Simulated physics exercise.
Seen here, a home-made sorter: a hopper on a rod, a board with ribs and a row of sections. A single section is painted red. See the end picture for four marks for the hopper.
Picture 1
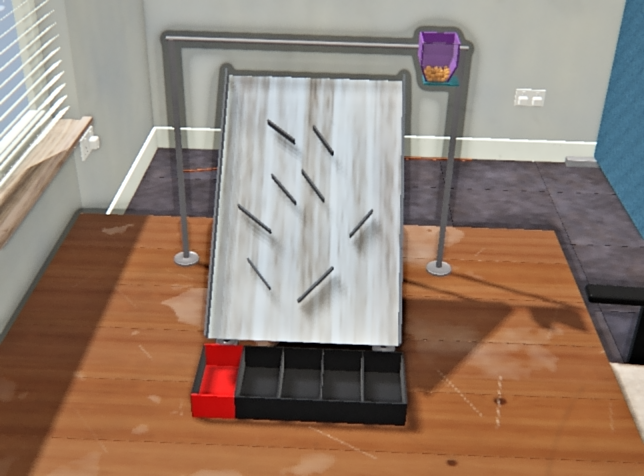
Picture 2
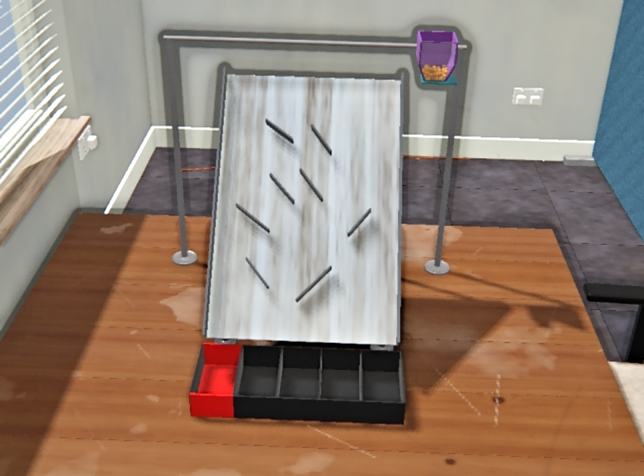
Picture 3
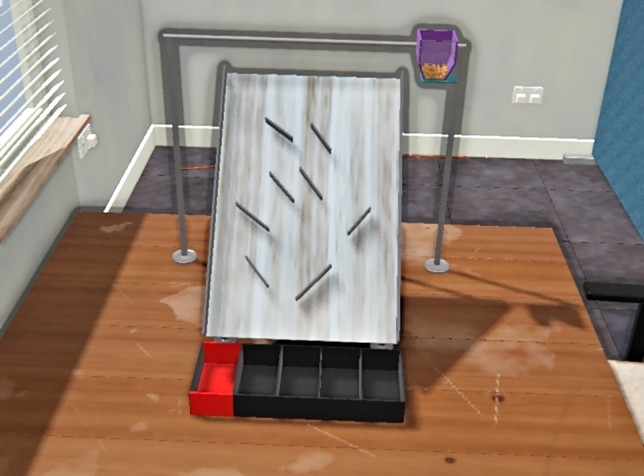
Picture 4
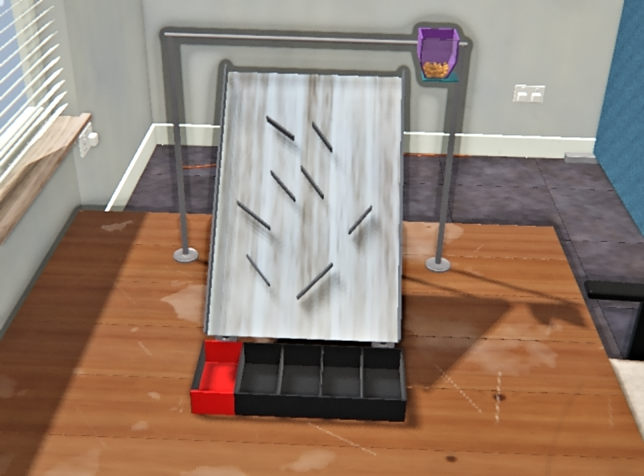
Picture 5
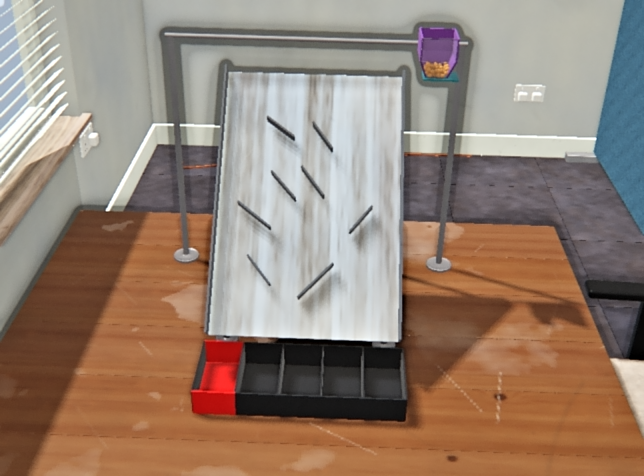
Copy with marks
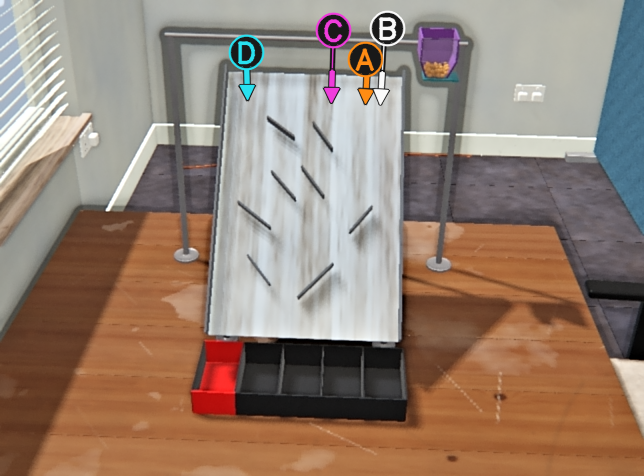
On a wooden table in a room, a purple hopper of roasted chickpeas hung at the right of a rod above a ribbed board and a row of sections, the leftmost red, and nothing noticeably moved.
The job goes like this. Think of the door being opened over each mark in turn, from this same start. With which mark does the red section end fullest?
I would pick mark D.
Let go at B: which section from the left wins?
It is the fifth one.
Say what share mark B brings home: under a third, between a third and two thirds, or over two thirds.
It is under a third.
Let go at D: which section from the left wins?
It is the first one.
On the marked copy, mark A meets the board at (365, 98); mark B meets the board at (380, 99); mark C meets the board at (331, 97); mark D meets the board at (247, 94).
With A, about a tenth in the red section, the larger part in other sections, just a few outside the box.
With B, about a tenth in the red section, almost all in other sections.
With C, about a tenth in the red section, almost all in other sections.
With D, roughly half in the red section, roughly half in other sections.
